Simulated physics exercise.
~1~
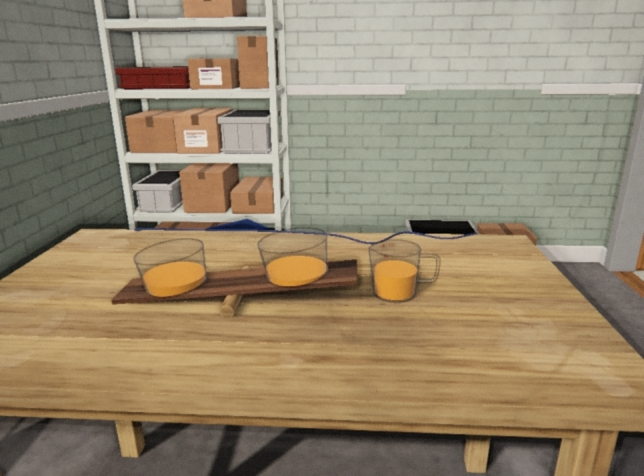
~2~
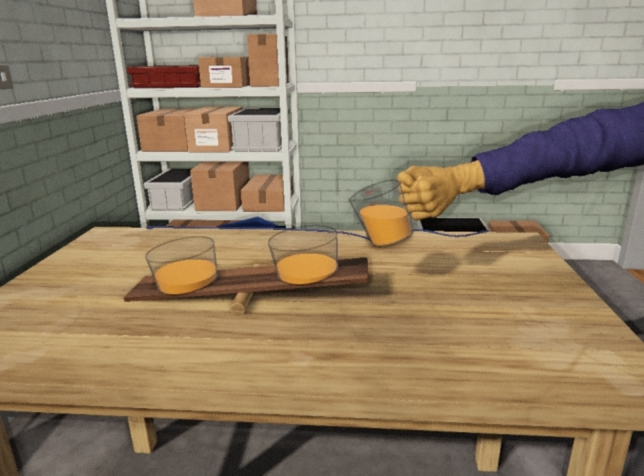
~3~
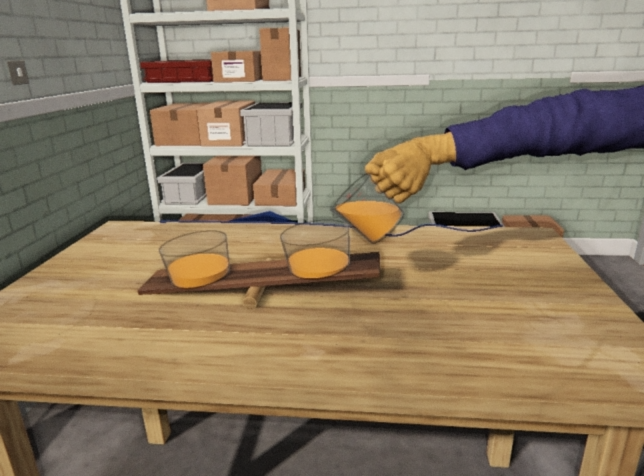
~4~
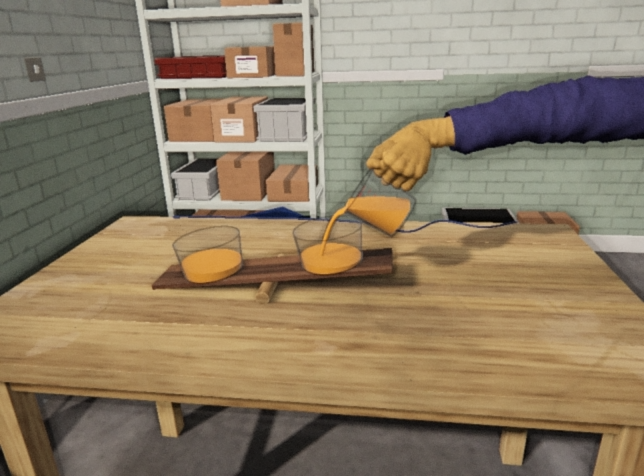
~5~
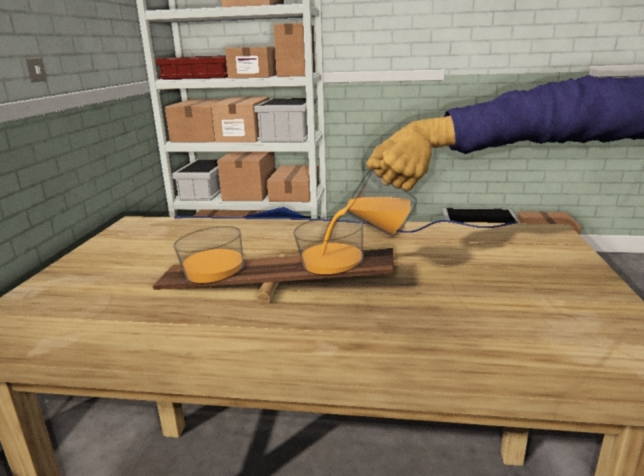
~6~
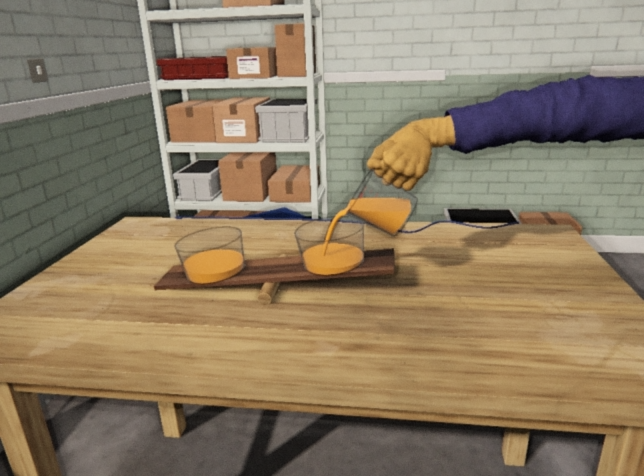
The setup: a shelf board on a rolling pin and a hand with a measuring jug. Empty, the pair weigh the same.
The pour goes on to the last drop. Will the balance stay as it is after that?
No. Flipped.
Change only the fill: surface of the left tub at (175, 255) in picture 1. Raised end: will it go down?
With that start, it sits tight.
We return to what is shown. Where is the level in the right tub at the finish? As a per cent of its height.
Roughly 45 per cent of the height.
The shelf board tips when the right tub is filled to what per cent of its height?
Result: Some 25 per cent.
Soon after, the right tub is about a third full; the shelf board has swung over, and that end is down.
In the end, the right tub is about half full; the shelf board has swung over, and that end is down.
